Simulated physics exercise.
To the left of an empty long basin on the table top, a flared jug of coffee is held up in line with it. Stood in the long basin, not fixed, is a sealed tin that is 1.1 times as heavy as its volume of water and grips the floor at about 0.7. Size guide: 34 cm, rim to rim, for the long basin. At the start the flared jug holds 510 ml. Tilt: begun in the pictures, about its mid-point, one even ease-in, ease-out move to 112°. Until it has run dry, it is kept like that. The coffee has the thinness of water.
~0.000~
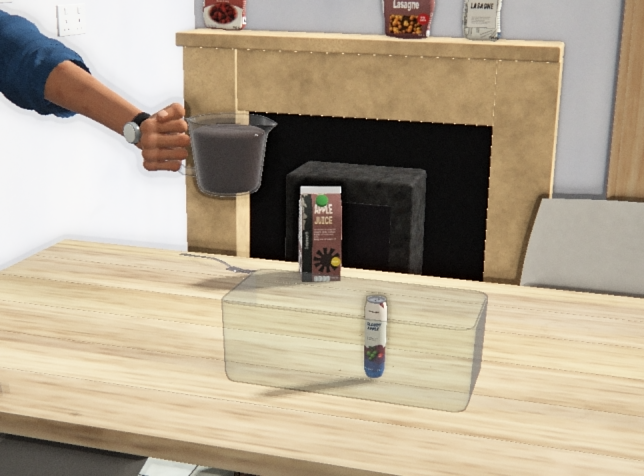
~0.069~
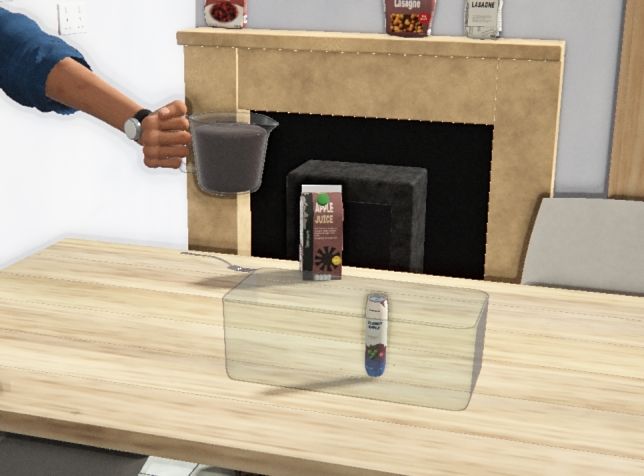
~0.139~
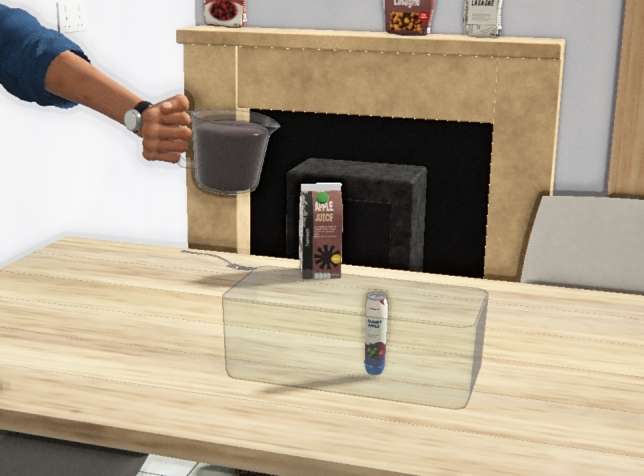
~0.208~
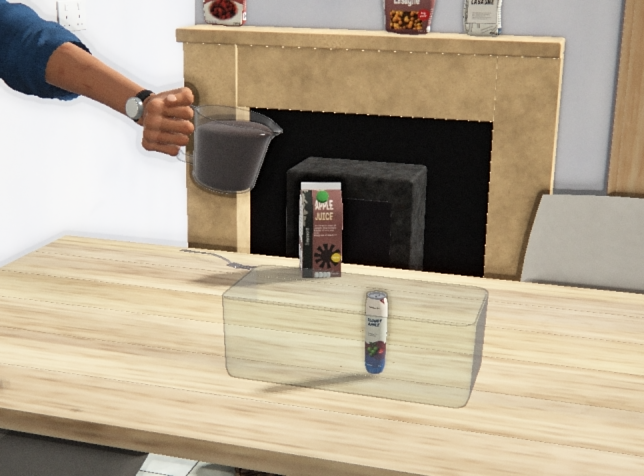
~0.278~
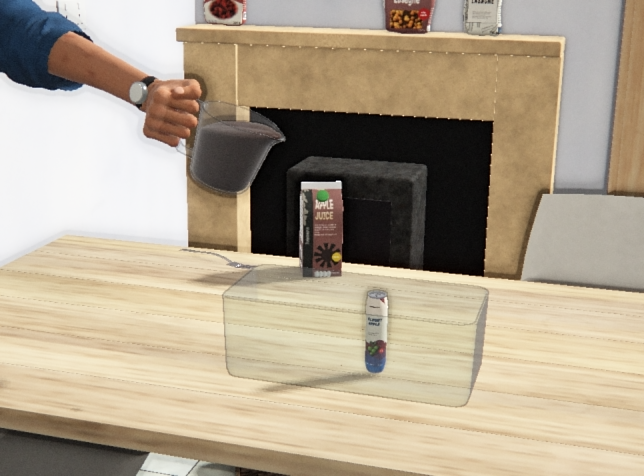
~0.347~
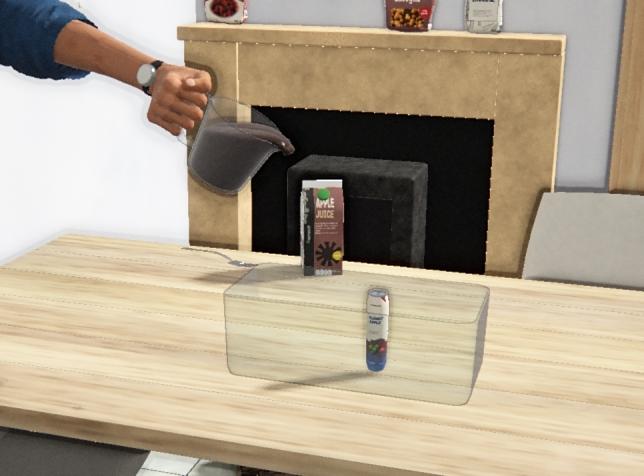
The video shows a hand holding a flared jug of dark coffee to the left of a clear long basin on a wooden table, then gradually tilting it rightward until the coffee reaches the lip.
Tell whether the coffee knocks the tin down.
The coffee does not knock it down.
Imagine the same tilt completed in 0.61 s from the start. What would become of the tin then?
The tin stays on its base.
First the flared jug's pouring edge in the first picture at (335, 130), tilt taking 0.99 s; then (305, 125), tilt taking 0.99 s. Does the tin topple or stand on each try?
First it tips over; then it tips over.
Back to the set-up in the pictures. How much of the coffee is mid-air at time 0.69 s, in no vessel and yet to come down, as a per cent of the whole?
Near 34 per cent at that time.
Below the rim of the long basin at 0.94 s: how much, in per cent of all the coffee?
About 84 %.
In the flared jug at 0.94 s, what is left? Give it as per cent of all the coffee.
Share remaining: Approx. 4 %.
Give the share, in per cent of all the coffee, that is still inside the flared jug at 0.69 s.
Close to 42 percent of the liquid remains at that time.
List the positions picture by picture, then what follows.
In the first picture, it leans 0°; its right rim is at (276, 124); the coffee meets the walls at (197, 128) and (266, 132); the long basin's rim runs from (239, 285) to (481, 312); the tin's top is at (376, 303).
In the second picture, it leans 1°; its right rim is at (278, 124); the coffee meets the walls at (198, 126) and (267, 132).
In the third picture, it leans 5°; its right rim is at (279, 126); the coffee meets the walls at (199, 124) and (268, 131).
In the fourth picture, it leans 12°; its right rim is at (282, 131); the coffee meets the walls at (202, 125) and (273, 131).
In the fifth picture, it leans 20°; its right rim is at (285, 140); the coffee meets the walls at (204, 127) and (281, 134).
In the sixth picture, it leans 31°; its right rim is at (287, 149); the coffee meets the walls at (203, 131) and (286, 141); 2 per cent is over the edge.
After 0.69 s the tilt is 88° and 43 per cent is still to pour; the tin stands where it began.
After 0.94 s the tilt is 111° and 4 per cent is still to pour; the tin stands where it began.
After 1.20 s the tilt is 112° and 0 per cent is still to pour; the tin stands where it began.
After 1.49 s the tilt is 112° and 0 per cent is still to pour; the tin stands where it began.
In the end the tin stands where it began.
